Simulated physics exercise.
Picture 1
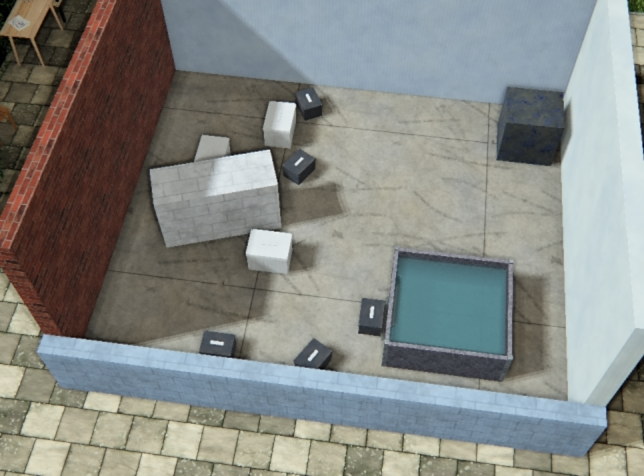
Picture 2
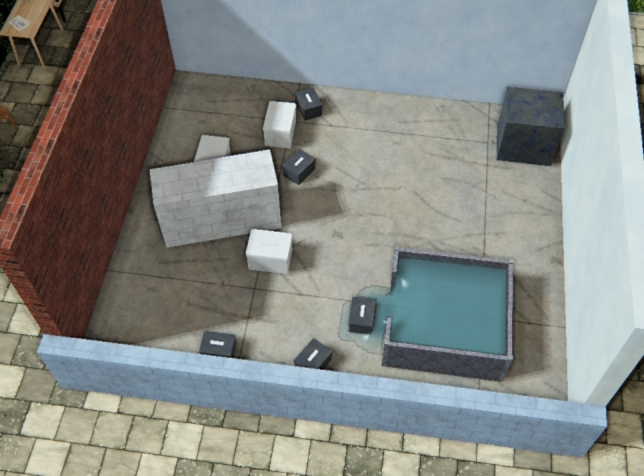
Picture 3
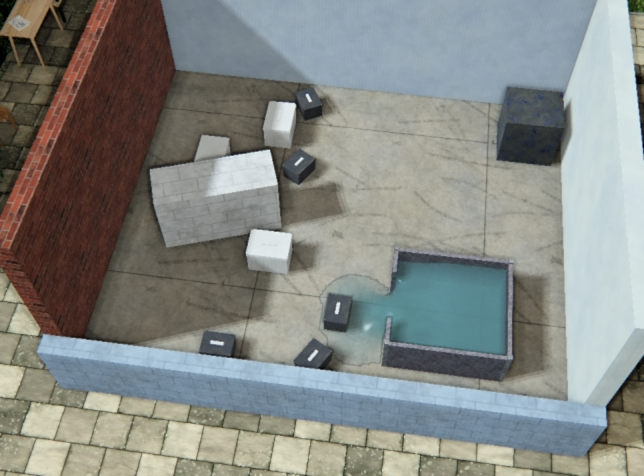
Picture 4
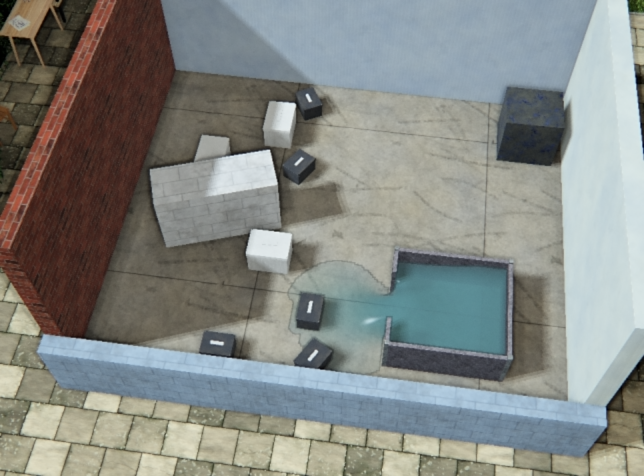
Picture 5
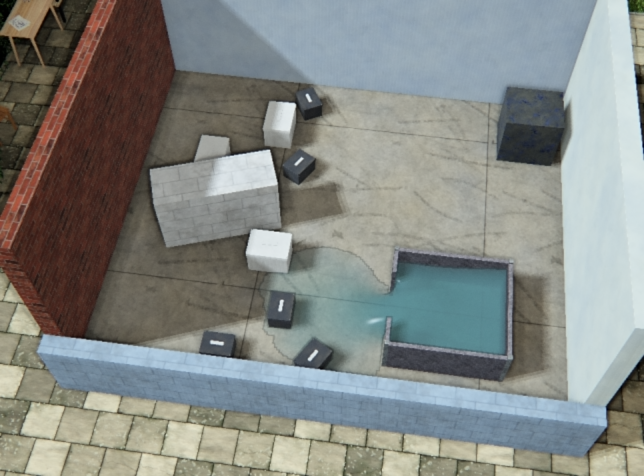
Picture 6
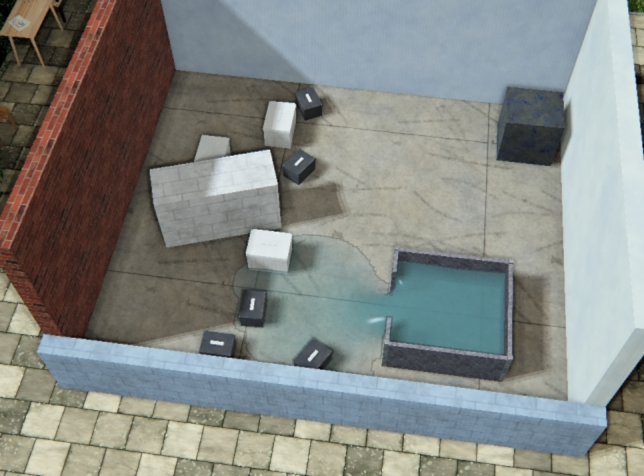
In a walled yard seen from above, water poured through a gap in the left side of a pool and spread over the ground, pushing one small dark box steadily left past the others.
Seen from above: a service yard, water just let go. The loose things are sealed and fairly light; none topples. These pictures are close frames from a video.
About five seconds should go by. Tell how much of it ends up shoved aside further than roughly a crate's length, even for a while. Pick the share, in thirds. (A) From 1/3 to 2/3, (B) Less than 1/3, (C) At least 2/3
(A) From 1/3 to 2/3.
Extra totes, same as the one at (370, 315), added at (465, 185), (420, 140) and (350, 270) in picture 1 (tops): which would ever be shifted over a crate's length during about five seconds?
Listed in sequence, the answers are remains nearby, remains nearby and displaced a stride.
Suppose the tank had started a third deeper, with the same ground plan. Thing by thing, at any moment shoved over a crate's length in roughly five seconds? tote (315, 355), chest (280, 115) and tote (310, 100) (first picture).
First: Goes past it; second: Falls short; third: Falls short.
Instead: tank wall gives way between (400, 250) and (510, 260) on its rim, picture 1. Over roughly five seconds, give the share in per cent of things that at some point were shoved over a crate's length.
My estimate is some 20 per cent of them.
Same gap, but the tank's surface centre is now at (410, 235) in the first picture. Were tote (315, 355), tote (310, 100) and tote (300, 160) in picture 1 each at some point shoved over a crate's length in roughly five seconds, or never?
In turn: Beyond that mark, under that mark, beyond that mark.
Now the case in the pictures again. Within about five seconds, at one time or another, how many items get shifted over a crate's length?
4.
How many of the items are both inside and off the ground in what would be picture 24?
I make it 4 of them.
A moment on, 1 of 8 are well off their spots; 0 afloat.
Next, 4 of 8 are well off their spots; 4 afloat.
Later, 4 of 8 are well off their spots; 4 afloat.
In the end, 4 of 8 are well off their spots, and 4 have been at some point; 3 afloat.
